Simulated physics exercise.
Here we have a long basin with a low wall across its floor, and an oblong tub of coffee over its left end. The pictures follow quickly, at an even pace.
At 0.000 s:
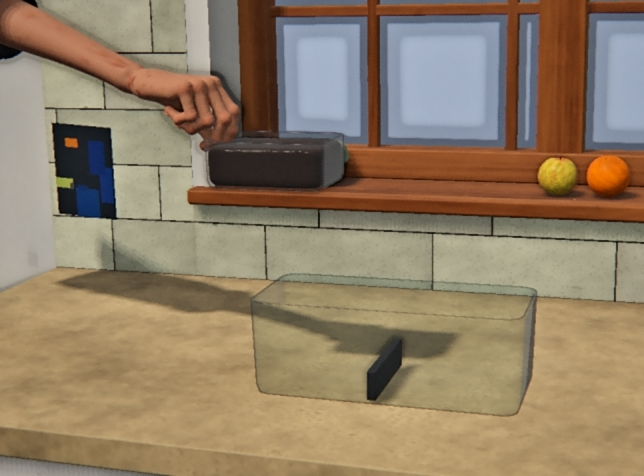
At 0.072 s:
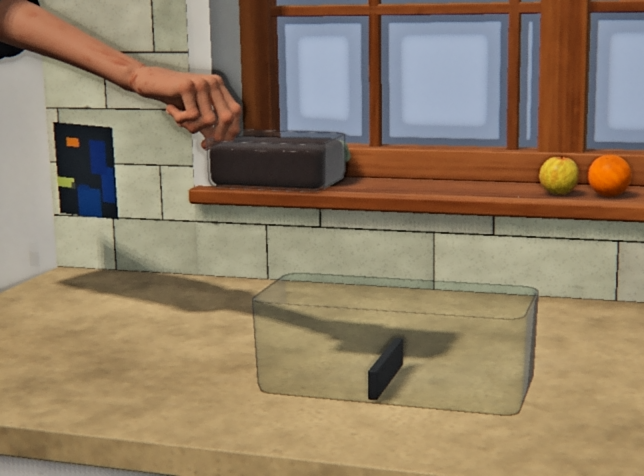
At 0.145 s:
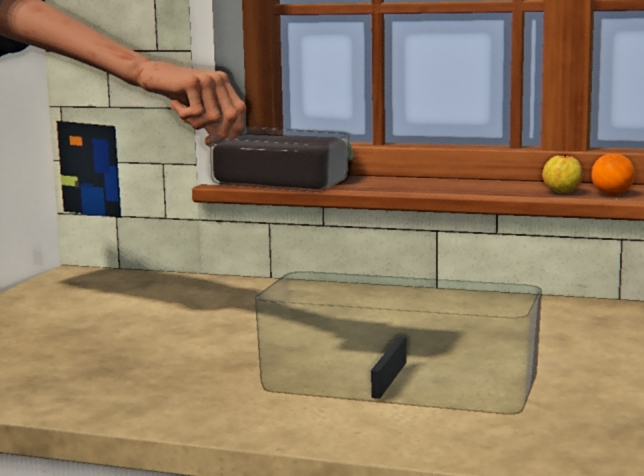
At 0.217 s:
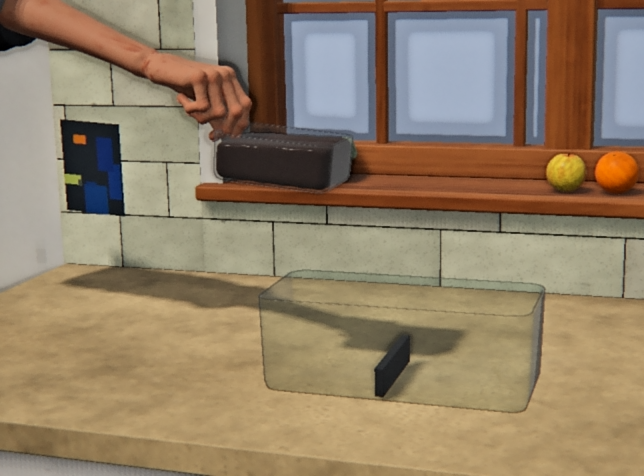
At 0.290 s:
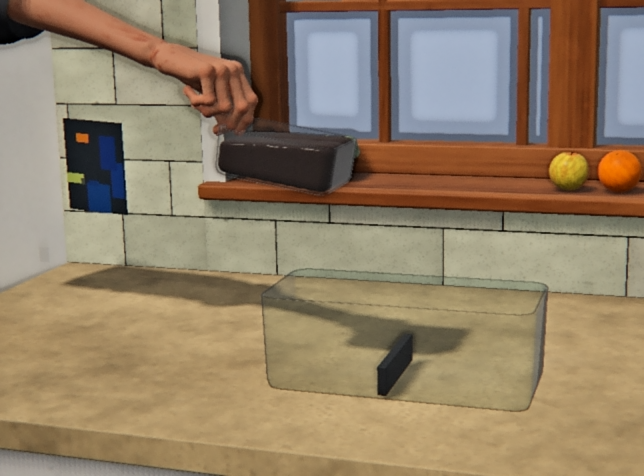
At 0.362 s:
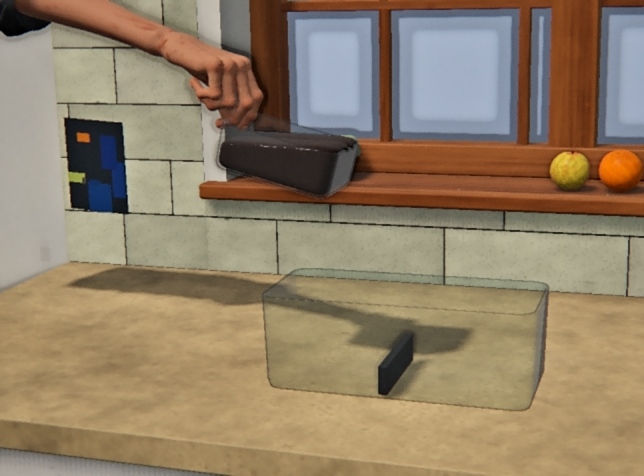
A hand slowly tilts a dark oblong tub rightward above a clear long basin.
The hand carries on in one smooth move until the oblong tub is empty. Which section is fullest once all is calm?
It is the right-hand one.
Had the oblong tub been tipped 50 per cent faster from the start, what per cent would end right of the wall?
Some 60 per cent.
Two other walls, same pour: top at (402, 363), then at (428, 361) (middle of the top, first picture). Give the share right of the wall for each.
About 45 and 10 per cent.
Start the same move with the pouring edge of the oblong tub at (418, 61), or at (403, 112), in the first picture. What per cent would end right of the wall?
First some 65, then 80 per cent.
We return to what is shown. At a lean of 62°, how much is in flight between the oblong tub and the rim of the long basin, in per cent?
Roughly 40 in a hundred.
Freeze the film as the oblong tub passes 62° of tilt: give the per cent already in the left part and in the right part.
Near 5 on the left, 30 on the right.
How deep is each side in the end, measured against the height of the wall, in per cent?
Left: 30 %. Right: 50 %.
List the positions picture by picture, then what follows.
In the first frame, it leans 0°; its right rim is at (333, 140); the coffee meets the walls at (222, 143) and (333, 146); the long basin's rim runs from (268, 288) to (531, 305); the wall's top is at (385, 356).
In the second frame, it leans 1°; its right rim is at (334, 140); the coffee meets the walls at (224, 142) and (335, 146).
In the third frame, it leans 2°; its right rim is at (338, 141); the coffee meets the walls at (228, 141) and (338, 145).
In the fourth frame, it leans 5°; its right rim is at (342, 143); the coffee meets the walls at (232, 139) and (342, 143).
In the fifth frame, it leans 9°; its right rim is at (346, 146); the coffee meets the walls at (235, 137) and (347, 143).
In the sixth frame, it leans 14°; its right rim is at (348, 151); the coffee meets the walls at (236, 137) and (350, 146); 2 per cent is over the edge.
After 0.85 s the tilt is 62° and 28 per cent is still to pour, 3 is left of the wall and 28 right of it.
After 1.20 s the tilt is 93° and 7 per cent is still to pour, 21 is left of the wall and 61 right of it.
After 1.58 s the tilt is 102° and 0 per cent is still to pour, 31 is left of the wall and 61 right of it.
After 1.98 s the tilt is 102° and 0 per cent is still to pour, 32 is left of the wall and 61 right of it.
In the end 32 per cent lies left of the wall, 61 right of it and 6 outside.
